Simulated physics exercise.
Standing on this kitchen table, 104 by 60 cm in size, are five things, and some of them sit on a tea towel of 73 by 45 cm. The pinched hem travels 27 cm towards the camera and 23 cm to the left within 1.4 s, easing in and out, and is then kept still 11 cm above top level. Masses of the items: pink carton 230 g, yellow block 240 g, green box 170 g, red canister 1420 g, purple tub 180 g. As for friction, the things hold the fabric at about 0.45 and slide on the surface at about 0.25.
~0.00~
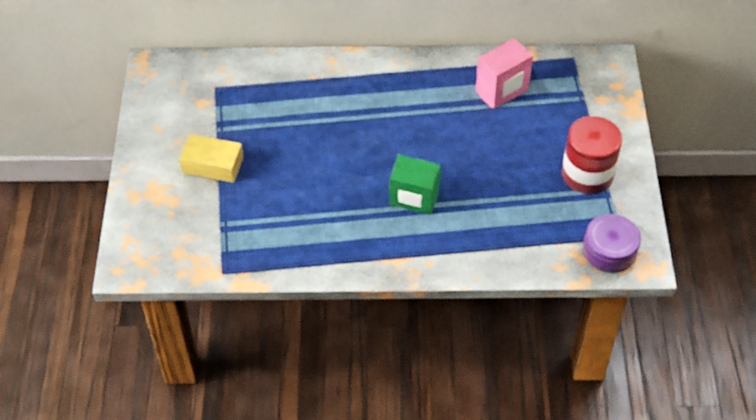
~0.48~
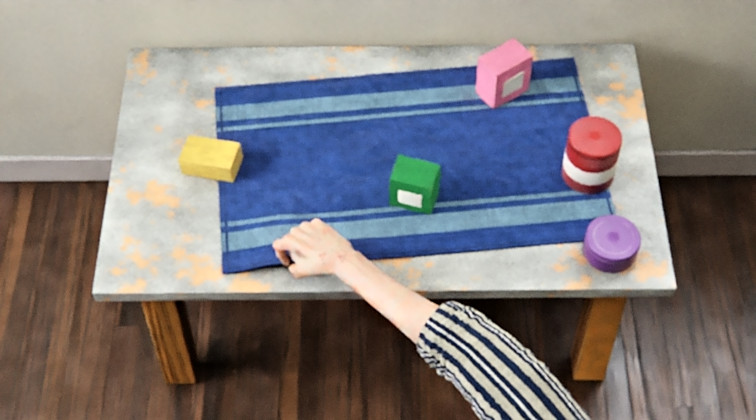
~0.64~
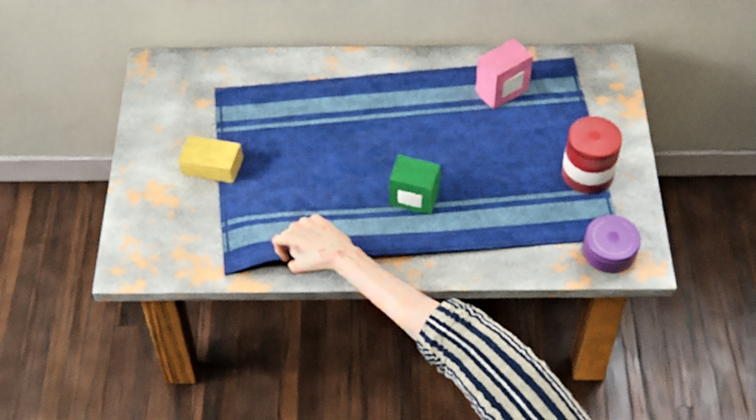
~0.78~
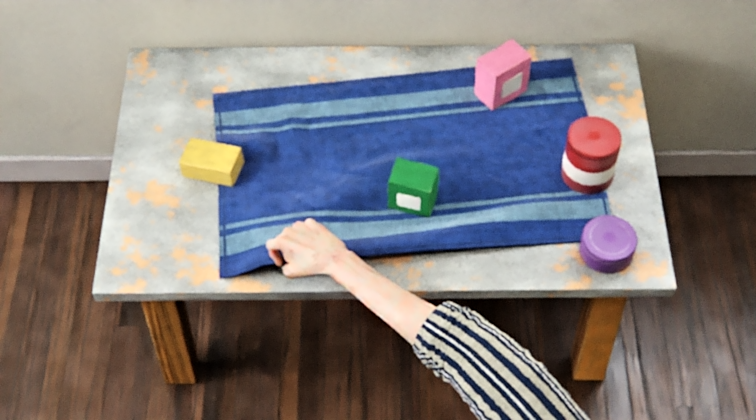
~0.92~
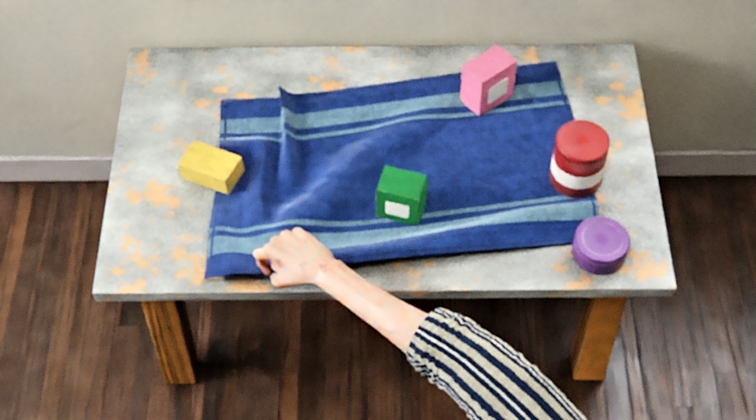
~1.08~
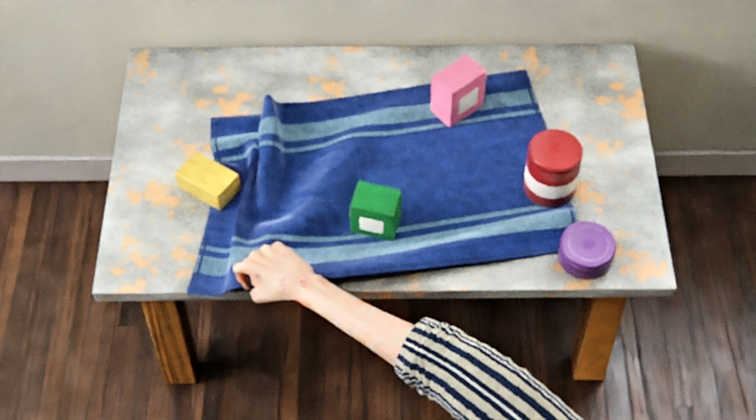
A hand pinching a blue striped tea towel drags it left and nearer, wrinkling it and shifting the colourful things on it.
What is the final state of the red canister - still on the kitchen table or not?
Outcome: Still there.
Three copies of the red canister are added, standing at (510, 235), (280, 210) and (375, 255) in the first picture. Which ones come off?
Log, listed order - lost / lost / lost.
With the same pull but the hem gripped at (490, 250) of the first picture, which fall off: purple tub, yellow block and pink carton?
Purple tub is lost, yellow block is left on top, pink carton is left on top.
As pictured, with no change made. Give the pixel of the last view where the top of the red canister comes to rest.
In the last view, the top sits at about (432, 210).
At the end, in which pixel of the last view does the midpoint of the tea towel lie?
I'd point to about (244, 270).
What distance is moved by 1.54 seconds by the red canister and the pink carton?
Approx. shift - red canister: 25 cm; pink carton: 30 cm.
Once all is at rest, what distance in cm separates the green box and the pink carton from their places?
Green box: 35 cm; pink carton: 40 cm.
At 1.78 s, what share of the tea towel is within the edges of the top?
I'd estimate close to 65 per cent.
By 1.3 s, 90 % of the tea towel is still over the top; red canister 15 cm off its start, pink carton 18 cm off its start, green box 17 cm off its start.
By 1.5 s, 80 % of the tea towel is still over the top; red canister 25 cm off its start, pink carton 30 cm off its start, green box 27 cm off its start.
By 1.8 s, 65 % of the tea towel is still over the top; red canister 31 cm off its start at (449, 200), pink carton 37 cm off its start at (340, 131), green box 33 cm off its start at (270, 270).
By 2.0 s, 65 % of the tea towel is still over the top; red canister 35 cm off its start, pink carton 41 cm off its start, green box 37 cm off its start.
By 3.6 s, 55 % of the tea towel is still over the top; red canister 35 cm off its start at (432, 210), pink carton 41 cm off its start at (321, 142), yellow block over the edge, green box 37 cm off its start at (253, 285).
